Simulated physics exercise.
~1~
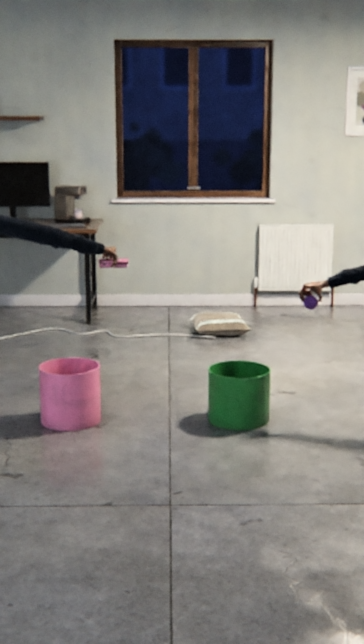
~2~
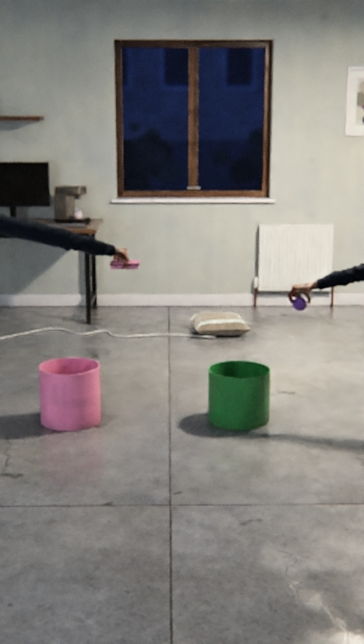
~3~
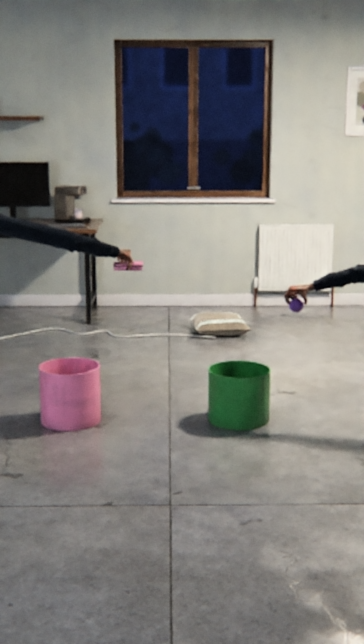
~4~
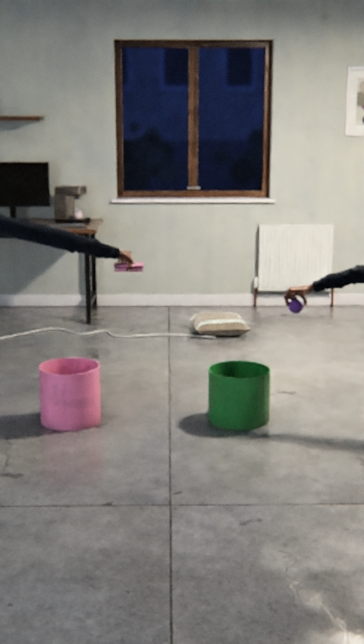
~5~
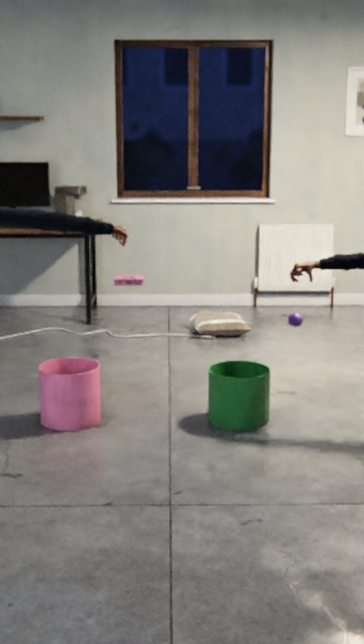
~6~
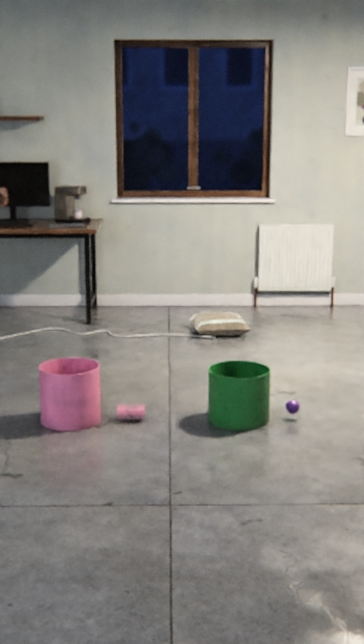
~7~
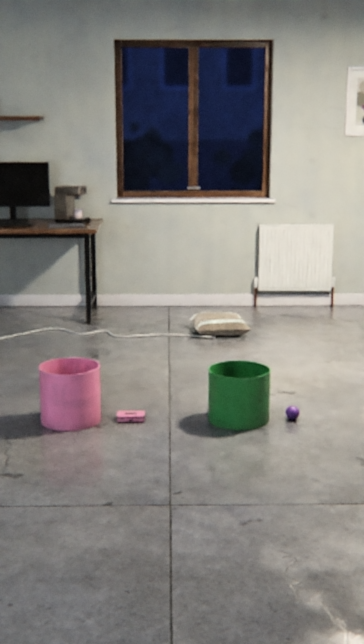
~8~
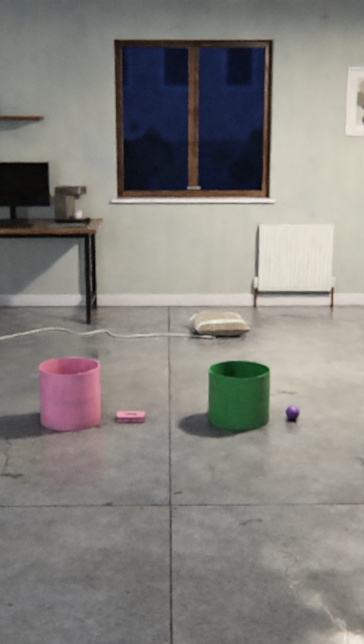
Two dark-sleeved arms reach in from opposite sides of a grey room with a concrete floor, seen from a still, front-on view, the left hand holding a small pink case and the right a round purple onion. Below stand a pink bucket on the left and a green one on the right, with a dark window, radiator and cushion behind. The hands shift slightly inward and hold steady. Then both let go and draw back as the things drop. The case lands right of the pink bucket and the onion right of the green one, both missing and lying still.
